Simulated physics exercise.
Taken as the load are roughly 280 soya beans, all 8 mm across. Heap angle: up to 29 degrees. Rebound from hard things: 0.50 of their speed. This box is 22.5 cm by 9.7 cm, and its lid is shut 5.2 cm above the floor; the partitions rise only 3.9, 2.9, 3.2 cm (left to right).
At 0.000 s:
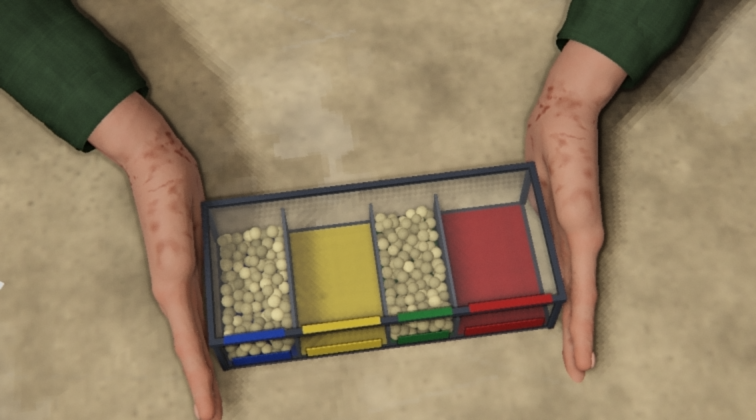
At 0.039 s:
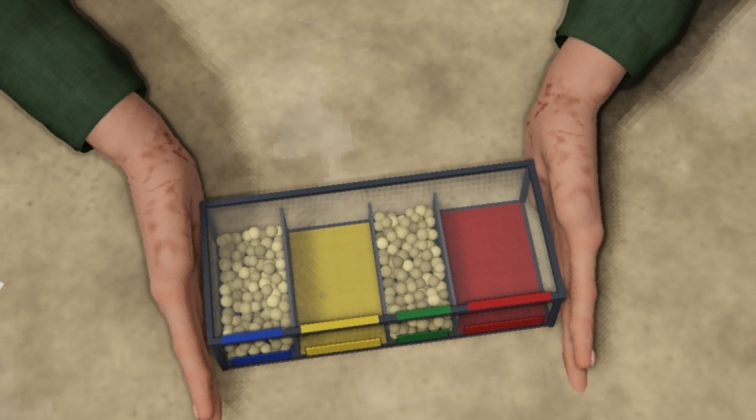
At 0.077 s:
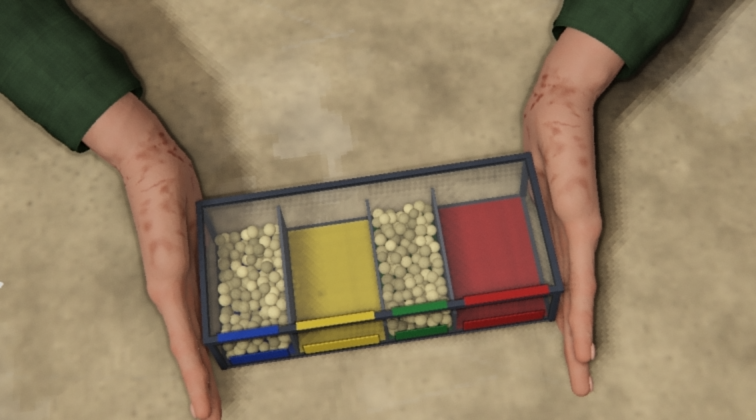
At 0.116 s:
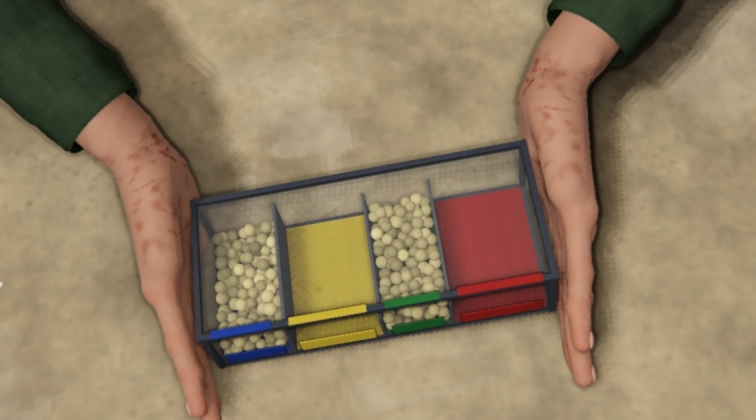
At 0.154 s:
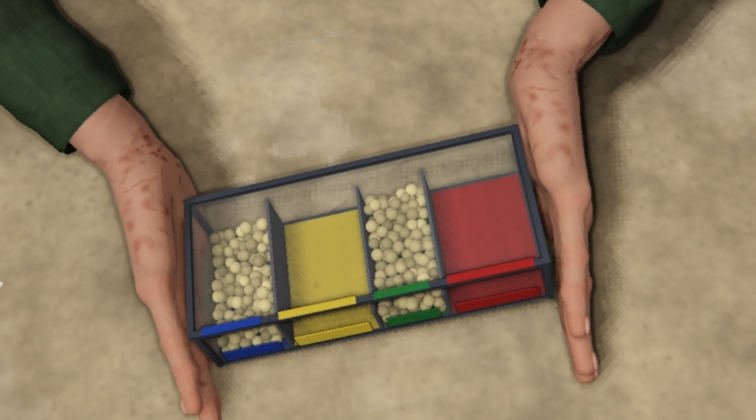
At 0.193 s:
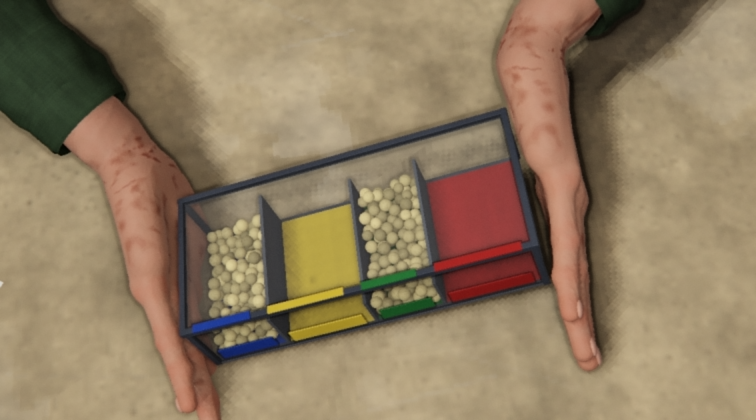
A clear, dark-edged box with four compartments sits between two open hands in green sleeves, seen from above on a mottled beige floor. Pale round beans fill the blue-marked compartment at far left and the green-marked one, while the yellow and red ones are empty. The hands tilt the box, slowly then faster, raising its right side as the right hand shifts up and leftward, the view staying still.
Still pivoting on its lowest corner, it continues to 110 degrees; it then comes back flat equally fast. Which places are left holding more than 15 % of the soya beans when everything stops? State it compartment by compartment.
Red: Misses the mark; blue: Passes the mark; green: Misses the mark; yellow: Passes the mark.
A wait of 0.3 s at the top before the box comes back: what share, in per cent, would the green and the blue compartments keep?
In per cent: Green 0; blue 75.
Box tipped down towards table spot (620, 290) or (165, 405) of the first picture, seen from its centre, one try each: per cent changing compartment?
The share comes to roughly 60 in a hundred, then roughly 45 in a hundred.
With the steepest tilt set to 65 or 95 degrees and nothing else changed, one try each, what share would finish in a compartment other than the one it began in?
Around 10 and 45 in a hundred, respectively.
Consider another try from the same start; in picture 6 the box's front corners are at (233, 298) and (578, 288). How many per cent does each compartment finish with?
The compartments end with red 55 per cent, blue 35 per cent, green 5 per cent and yellow 5 per cent.
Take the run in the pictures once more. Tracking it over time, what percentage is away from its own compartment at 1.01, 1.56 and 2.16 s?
Sequence: 25 / 50 / 50.
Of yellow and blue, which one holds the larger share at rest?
Go with blue, that one ends with more.
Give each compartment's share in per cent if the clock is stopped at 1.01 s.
It splits as red 0, blue 60, green 20 and yellow 15 percent.
Then, at 1.01 s, tilt 110 degrees; blue 60 %, green 20 %, yellow 15 %.
After 1.56 s, tilt 49 degrees; blue 75 %, yellow 20 %.
After 2.16 s, tilt 0 degrees; blue 75 %, yellow 20 %.
In the end, at 2.6 s, red 0 %, blue 75 %, green 0 %, yellow 20 %.
